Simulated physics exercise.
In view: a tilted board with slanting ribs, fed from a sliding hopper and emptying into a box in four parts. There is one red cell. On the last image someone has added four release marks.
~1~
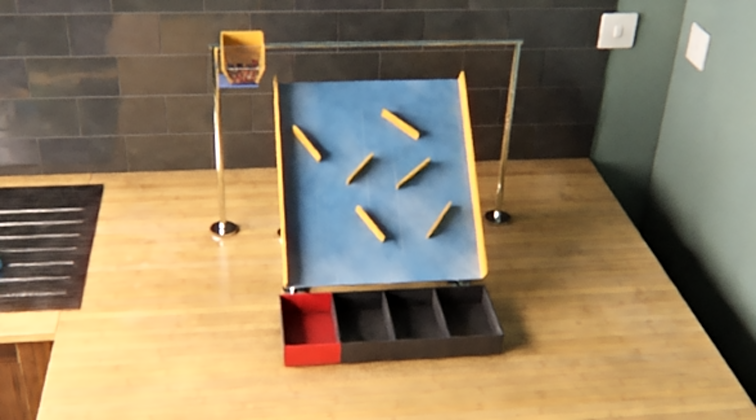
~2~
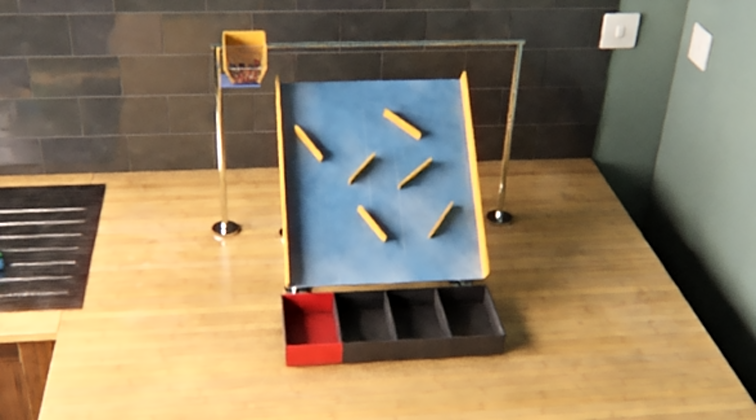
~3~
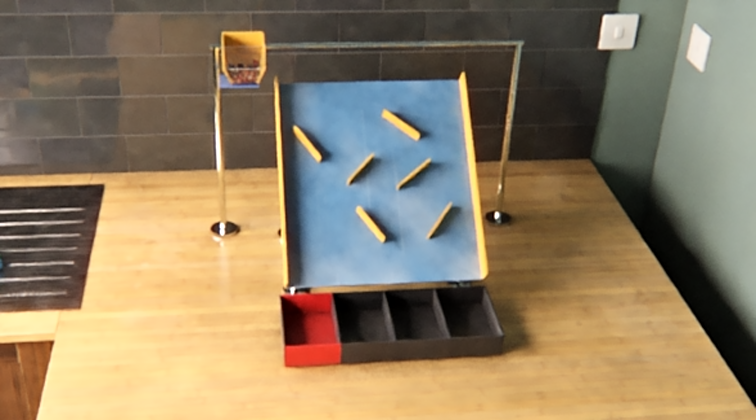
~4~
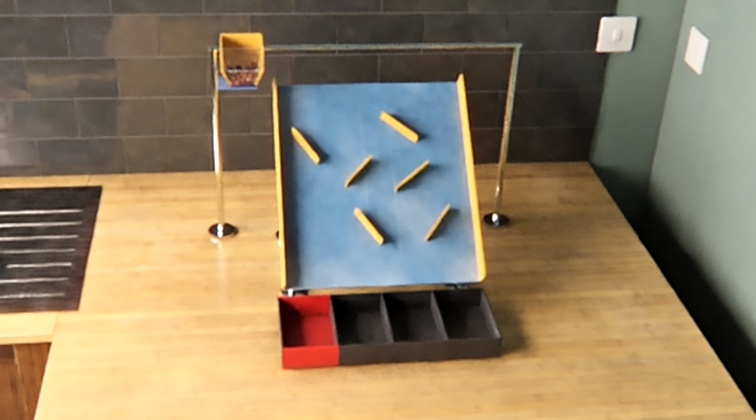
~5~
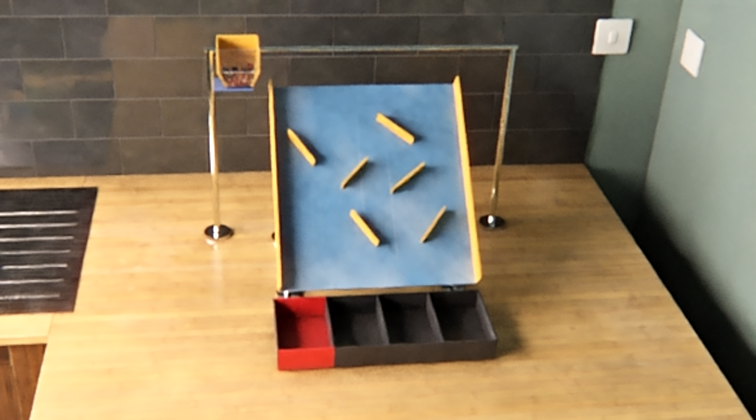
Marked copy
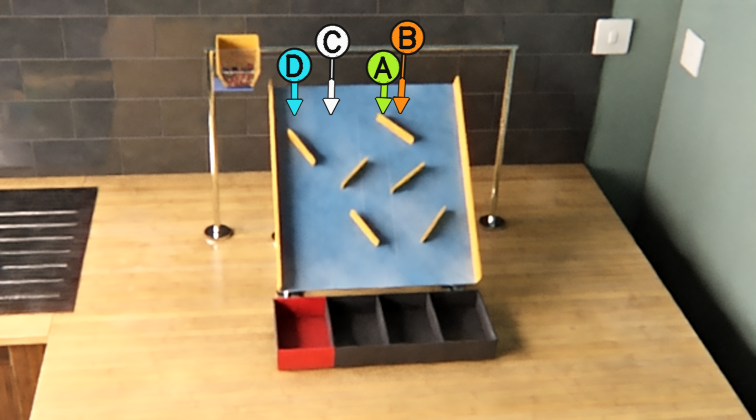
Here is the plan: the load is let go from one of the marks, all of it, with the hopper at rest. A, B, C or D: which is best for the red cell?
Go for C.
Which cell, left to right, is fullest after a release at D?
The second from the left.
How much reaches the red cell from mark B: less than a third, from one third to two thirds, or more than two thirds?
Mark B gives less than a third.
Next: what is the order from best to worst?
The order is C, D, A, B.
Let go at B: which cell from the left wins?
The fourth.
On the marked copy, mark A meets the board at (383, 107); mark B meets the board at (400, 107); mark C meets the board at (331, 108); mark D meets the board at (294, 109).
With A, roughly a quarter in the red cell, roughly half in other cells, roughly a quarter held on the board.
With B, not one piece in the red cell, the larger part in other cells, roughly a quarter held on the board.
With C, roughly two thirds in the red cell, roughly a third in other cells.
With D, roughly a third in the red cell, roughly two thirds in other cells, just a few held on the board.
